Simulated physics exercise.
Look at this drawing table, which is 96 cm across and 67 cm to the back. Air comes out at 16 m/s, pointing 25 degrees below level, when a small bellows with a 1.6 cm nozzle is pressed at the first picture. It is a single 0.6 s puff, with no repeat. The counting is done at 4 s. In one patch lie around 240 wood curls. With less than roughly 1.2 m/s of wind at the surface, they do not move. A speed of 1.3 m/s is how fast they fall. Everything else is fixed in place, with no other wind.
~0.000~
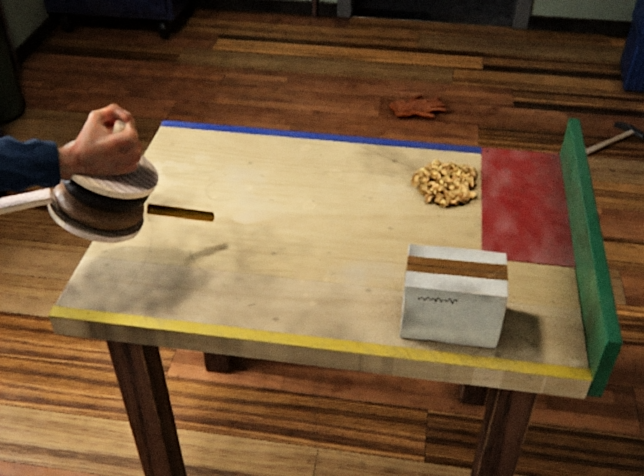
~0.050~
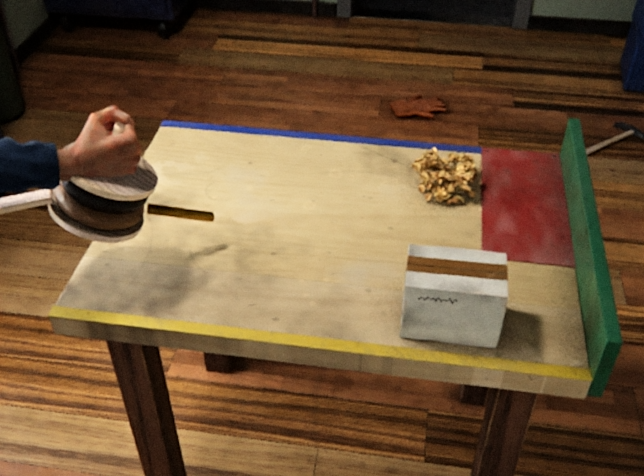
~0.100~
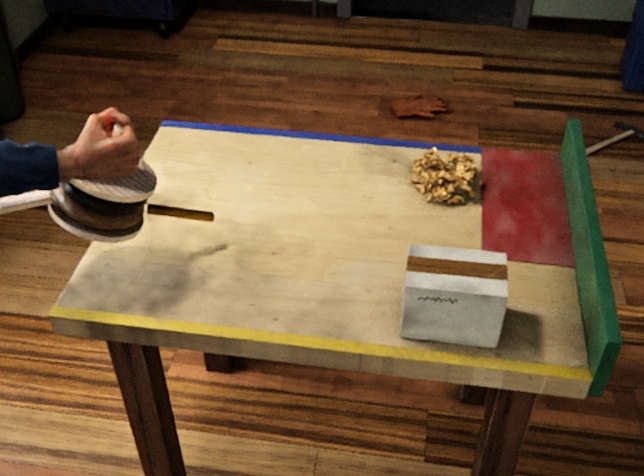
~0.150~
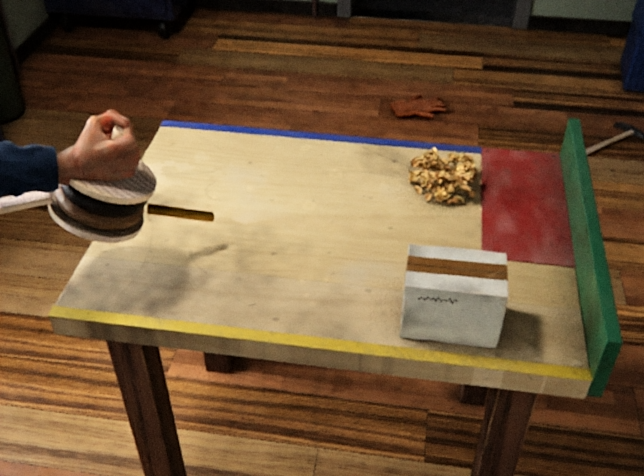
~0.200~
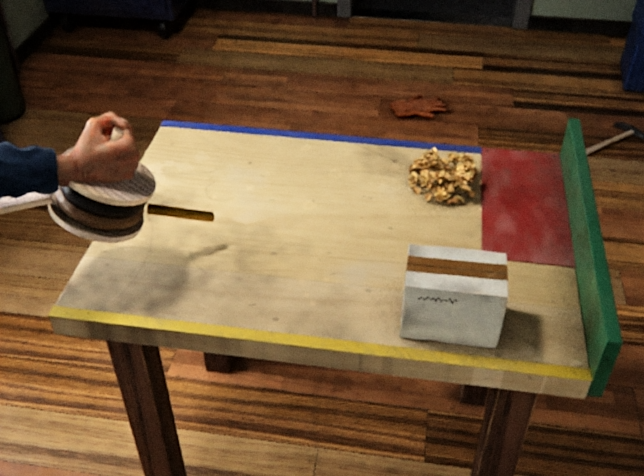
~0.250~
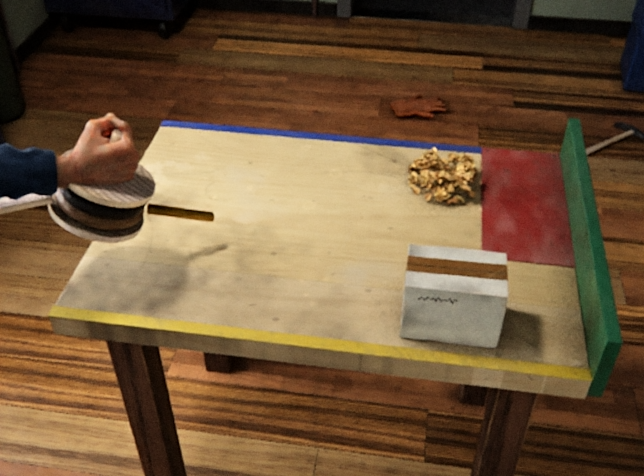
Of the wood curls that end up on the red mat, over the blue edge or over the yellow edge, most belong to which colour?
I would say most belong to blue.
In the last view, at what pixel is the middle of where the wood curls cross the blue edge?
Median crossing, approx. (518, 151).
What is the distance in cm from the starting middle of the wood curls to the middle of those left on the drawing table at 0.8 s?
Roughly 25 centimetres.
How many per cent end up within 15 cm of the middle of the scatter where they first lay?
Roughly 0 in a hundred.
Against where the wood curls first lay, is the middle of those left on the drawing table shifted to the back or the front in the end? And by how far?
I'd say backward, around 5 cm.
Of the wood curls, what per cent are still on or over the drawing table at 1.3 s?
The remaining share is about 30 %.
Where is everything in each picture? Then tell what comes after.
The middle of the wood curls is near (442, 183), none has stirred yet and the mouth of the small bellows is at (212, 217), in the first picture.
The middle of the wood curls is near (443, 174), none has stirred yet, the yellow edge is centred on (308, 347), the blue edge is centred on (355, 137) and the red mat is centred on (524, 202), in the second picture.
The middle of the wood curls is near (443, 174), none has stirred yet and the top of a box is at (457, 269), in the third picture.
The middle of the wood curls is near (443, 174) and none has stirred yet, in the fourth picture.
The middle of the wood curls is near (443, 174) and about 1 % have left their places, in the fifth picture.
The middle of the wood curls is near (443, 174) and about 1 % have left their places, in the sixth picture.
After 0.8 s, 36 % are still on the top, 0 % are over the yellow edge, 62 % over the blue edge and 36 % on the red mat; the middle of those left on the top is near (563, 167).
After 1.3 s, 32 % are still on the top, 0 % are over the yellow edge, 68 % over the blue edge and 32 % on the red mat; the middle of those left on the top is near (564, 167).
After 2.2 s, 32 % are still on the top, 0 % are over the yellow edge, 68 % over the blue edge and 32 % on the red mat; the middle of those left on the top is near (564, 167).
After 4.0 s, at the end, 0 % are over the yellow edge, 68 % over the blue edge and 32 % on the red mat; the middle of those left on the top is near (564, 167).
